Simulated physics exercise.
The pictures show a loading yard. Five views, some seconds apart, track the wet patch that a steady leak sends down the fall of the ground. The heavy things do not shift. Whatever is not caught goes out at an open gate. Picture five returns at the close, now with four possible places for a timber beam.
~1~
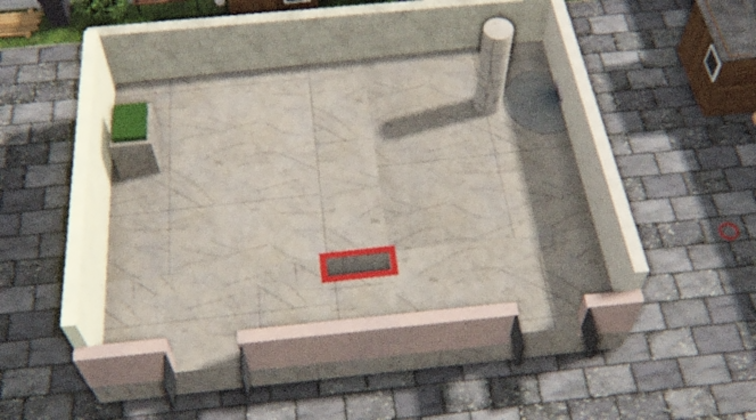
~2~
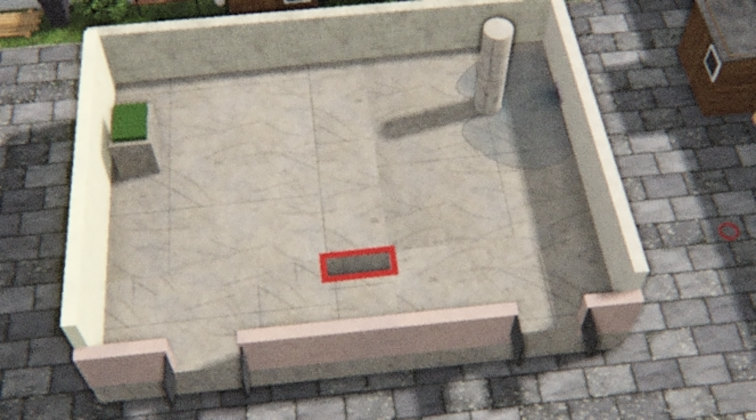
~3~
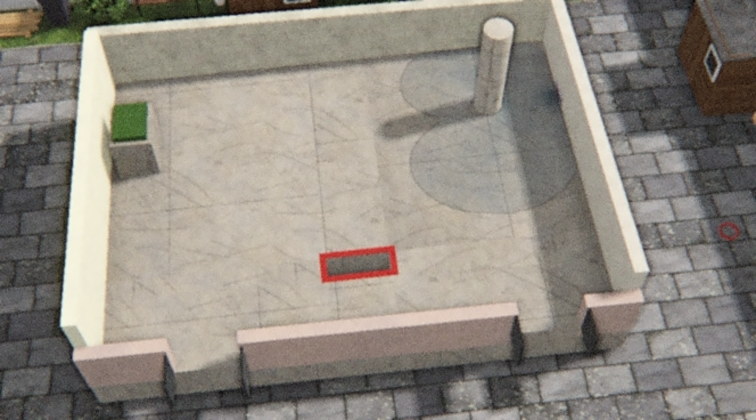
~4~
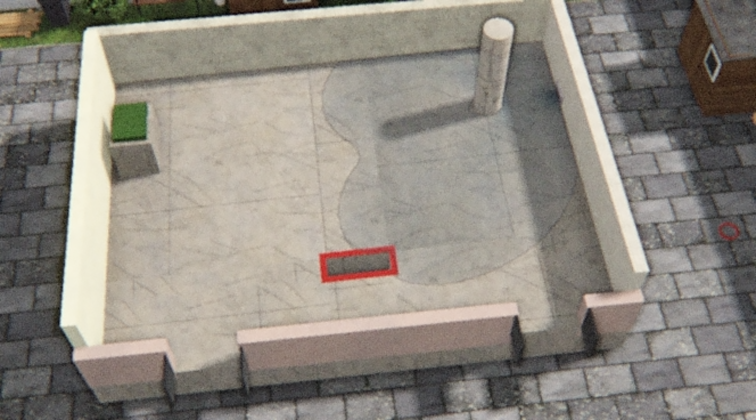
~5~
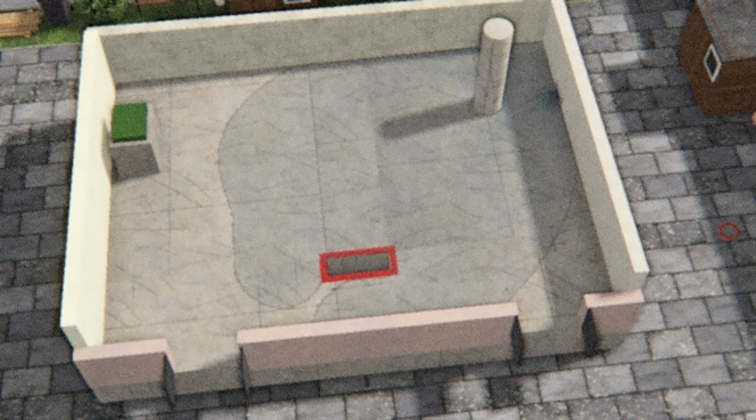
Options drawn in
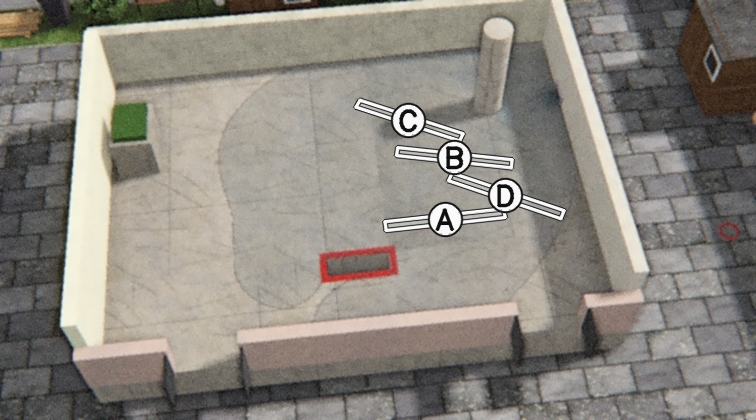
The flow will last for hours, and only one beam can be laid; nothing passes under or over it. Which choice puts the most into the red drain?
Spot C.
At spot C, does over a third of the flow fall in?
No.
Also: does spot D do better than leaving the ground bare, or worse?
Spot D is worse.
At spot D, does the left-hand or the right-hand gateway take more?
The left one.
On the marked copy, A from (385, 226) to (504, 213); B from (397, 151) to (511, 163); C from (358, 103) to (461, 137); D from (450, 176) to (562, 214).
If A is chosen, about 6 % of the stream runs into the red drain, about 86 % out by the gates.
If B is chosen, about 4 % of the stream runs into the red drain, about 87 % out by the gates.
If C is chosen, about 20 % of the stream runs into the red drain, about 71 % out by the gates.
If D is chosen, about 9 % of the stream runs into the red drain, about 83 % out by the gates.
